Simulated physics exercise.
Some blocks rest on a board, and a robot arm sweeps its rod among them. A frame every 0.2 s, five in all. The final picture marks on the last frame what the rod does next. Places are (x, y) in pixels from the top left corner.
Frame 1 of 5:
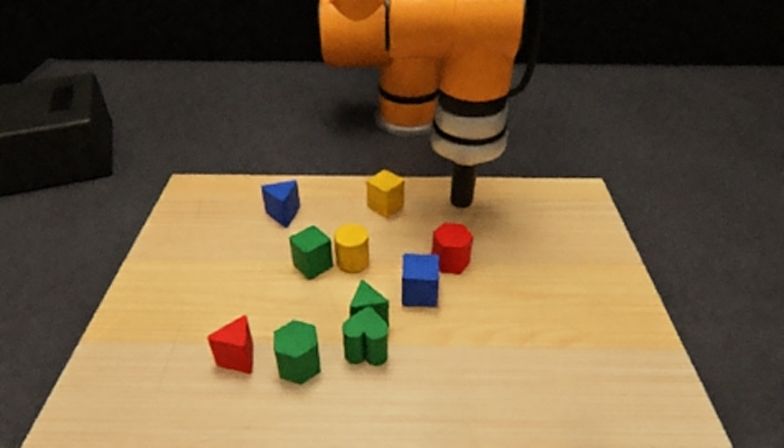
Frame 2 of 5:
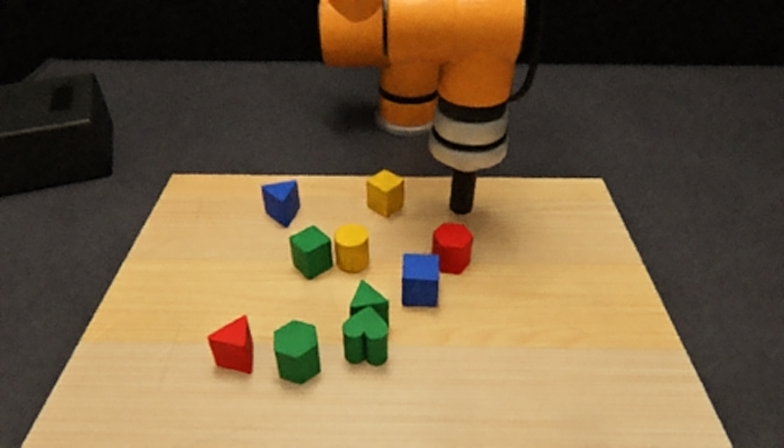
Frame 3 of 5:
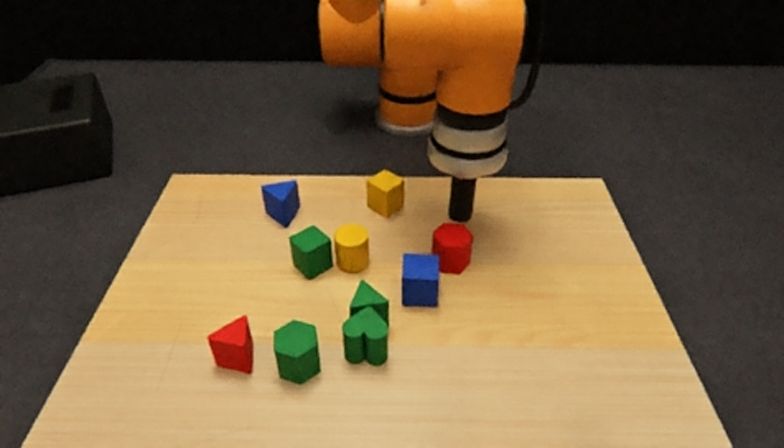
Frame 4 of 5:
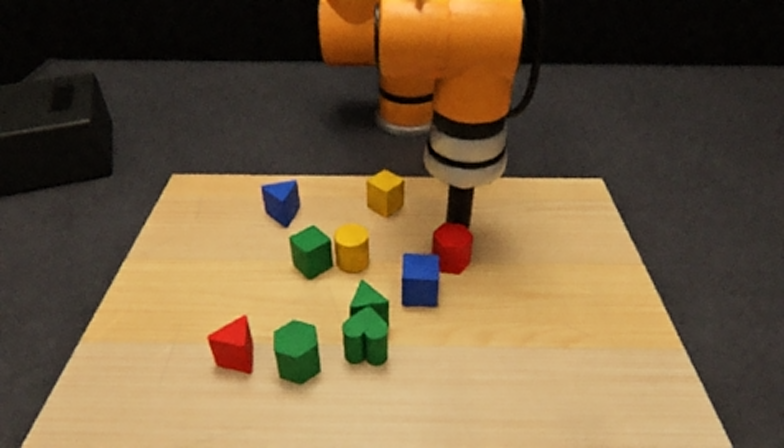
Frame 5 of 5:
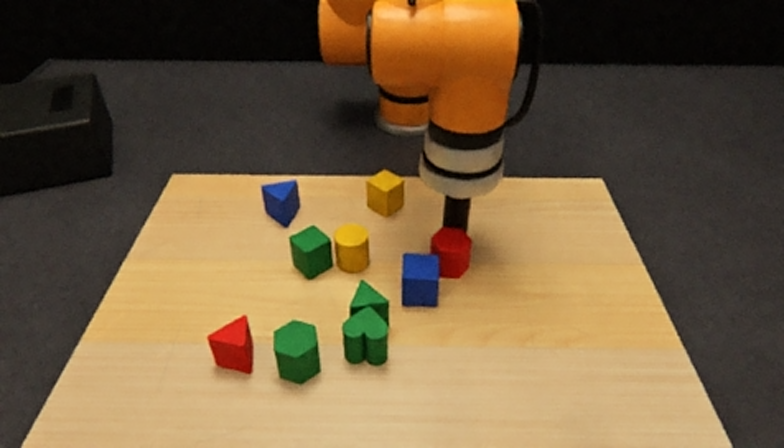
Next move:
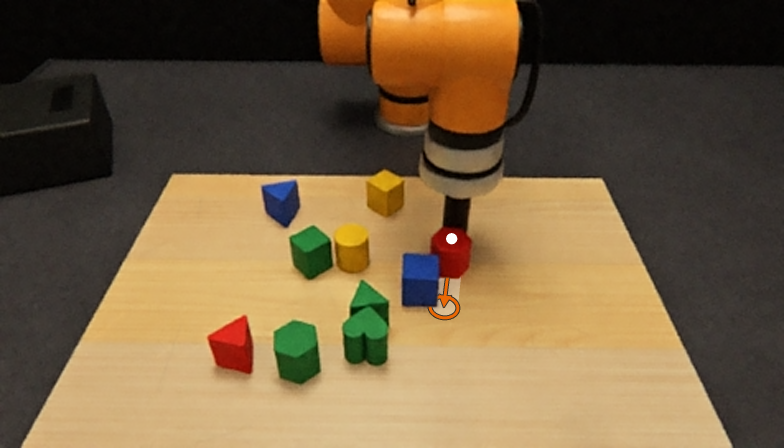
An orange robot arm with a black rod reaches over a pale wooden board on a dark surface, seen from the front and slightly above by a still camera. Blue, green, yellow and red blocks lie scattered across the board, with a red hexagonal block right of centre beside a blue cube. The rod moves slowly toward the viewer, meets the red block and nudges it slightly forward, while the others stay still.
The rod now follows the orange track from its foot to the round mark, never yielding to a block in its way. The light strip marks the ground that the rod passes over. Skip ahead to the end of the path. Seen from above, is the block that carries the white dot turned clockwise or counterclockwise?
I'd predict that, seen from above, the block that carries the white dot rotates counter-clockwise.
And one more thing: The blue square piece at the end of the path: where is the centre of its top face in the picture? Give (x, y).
The centre of its top will be at (413, 282).
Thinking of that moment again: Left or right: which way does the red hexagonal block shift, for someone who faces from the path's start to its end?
It's going to go left.
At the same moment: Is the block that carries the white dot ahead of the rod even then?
The answer is yes.
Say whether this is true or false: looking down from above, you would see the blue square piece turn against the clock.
Answer: False.
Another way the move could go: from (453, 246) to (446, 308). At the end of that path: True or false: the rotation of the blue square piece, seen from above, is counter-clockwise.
The claim does not hold.
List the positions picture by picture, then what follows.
Rod's lower end (461, 202); green triangle (367, 295); blue square piece (421, 266); red hexagonal block (453, 234), in the first picture.
Rod (461, 209); blocks still, in the second picture.
Rod (460, 216); blocks still, in the third picture.
Rod (458, 225); blocks still, in the fourth picture.
Rod (454, 235); green triangle (367, 295); blue square piece (421, 266); red hexagonal block (452, 239), in the fifth picture.
Drawn move, straight from (453, 246) to (444, 307); the dot is on the red hexagonal block.
What follows on the original path. One third of the way, rod (451, 254); blue square piece (416, 275), turned 35° clockwise; red hexagonal block (451, 259).
Two thirds of the way, rod (447, 275); blue square piece (414, 282), turned 70° clockwise; red hexagonal block (456, 283).
At the end, rod (445, 296); green triangle still; blue square piece (413, 282), turned 75° clockwise; red hexagonal block (463, 304), turned 30° anticlockwise.
